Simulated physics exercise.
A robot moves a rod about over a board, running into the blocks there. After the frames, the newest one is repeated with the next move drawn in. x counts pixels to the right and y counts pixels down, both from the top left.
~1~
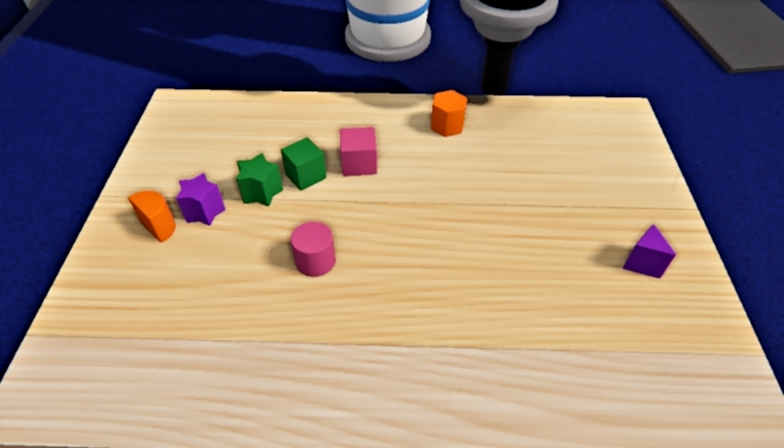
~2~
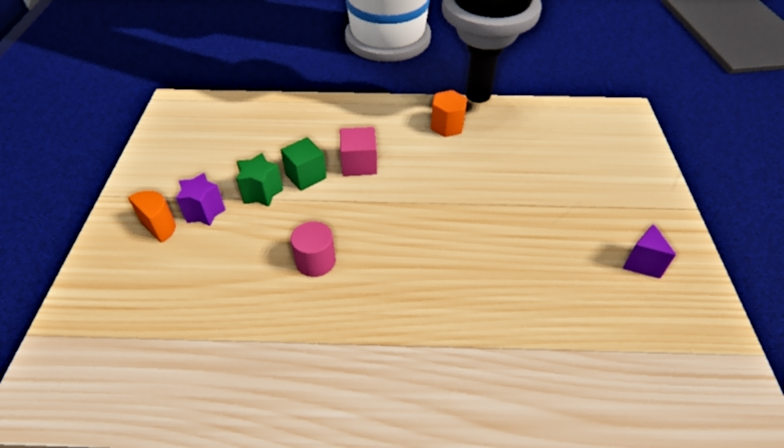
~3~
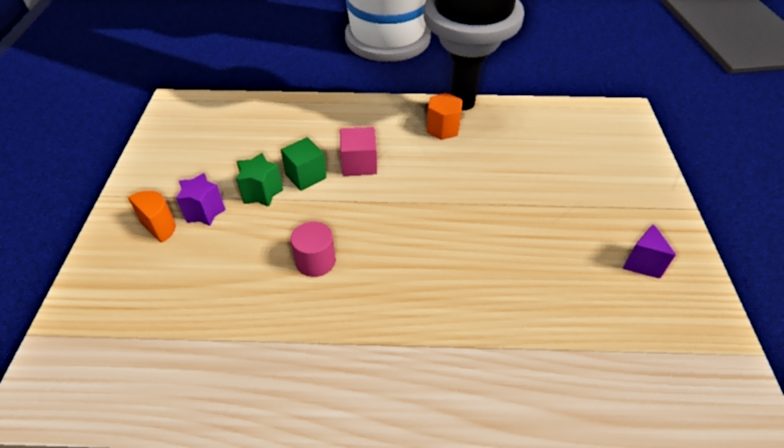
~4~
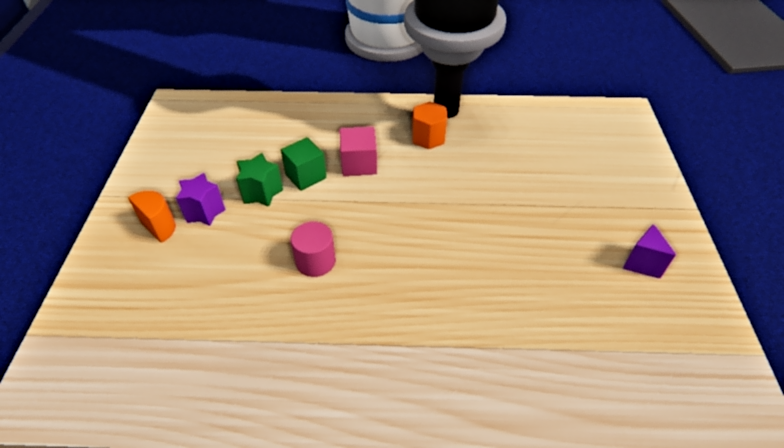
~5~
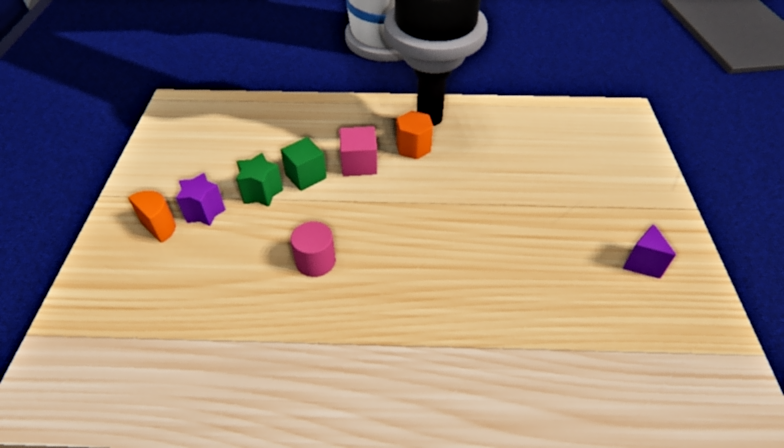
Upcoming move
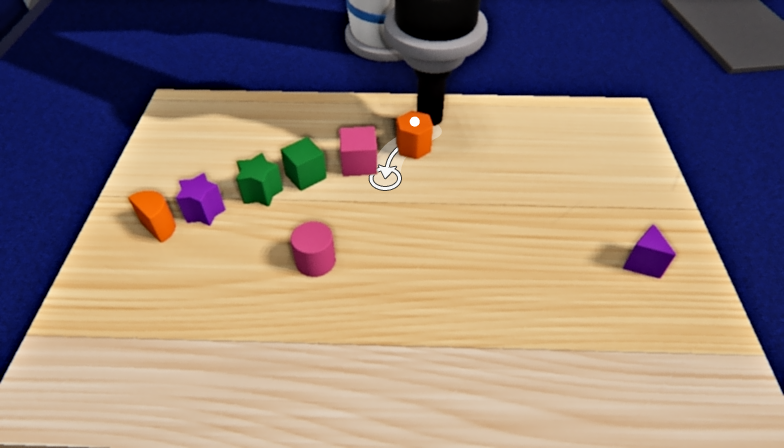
A black rod on a robot arm moves left along the far edge of a pale wooden board, seen from above at an angle on a blue surface. It meets an orange hexagonal block and pushes it left and slightly nearer, close to a pink cube. Green, purple and orange blocks to the left, a pink cylinder nearer and a purple pyramid at right stay still.
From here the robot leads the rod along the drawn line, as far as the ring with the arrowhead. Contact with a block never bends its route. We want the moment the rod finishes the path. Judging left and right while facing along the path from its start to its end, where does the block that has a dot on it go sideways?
Side: Left.
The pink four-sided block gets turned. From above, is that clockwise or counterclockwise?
Rotates clockwise.
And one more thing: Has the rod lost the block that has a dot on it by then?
My answer is no.
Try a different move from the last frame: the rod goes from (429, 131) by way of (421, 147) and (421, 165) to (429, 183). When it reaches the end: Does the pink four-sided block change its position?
No, it doesn't check out.
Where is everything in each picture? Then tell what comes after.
In the first frame, lower end of the rod at (493, 89), tops of blocks, green four-sided block at (302, 150), pink four-sided block at (358, 138), orange hexagonal block at (450, 100).
In the second frame, rod at (478, 96), blocks as before.
In the third frame, rod at (462, 103), orange hexagonal block at (445, 103).
In the fourth frame, rod at (446, 111), orange hexagonal block at (430, 112).
In the fifth frame, rod at (429, 119), green four-sided block at (302, 150), pink four-sided block at (358, 138), orange hexagonal block at (415, 122).
The drawn path runs from (429, 131) over (407, 142) and (390, 158) to (385, 178); the dot is on the orange hexagonal block.
The first path, step by step. Halfway along, rod at (397, 138); pink four-sided block at (352, 141); orange hexagonal block at (389, 145).
At the end, rod at (385, 166); green four-sided block not moved; pink four-sided block at (349, 142), turned 20° clockwise; orange hexagonal block at (379, 175).
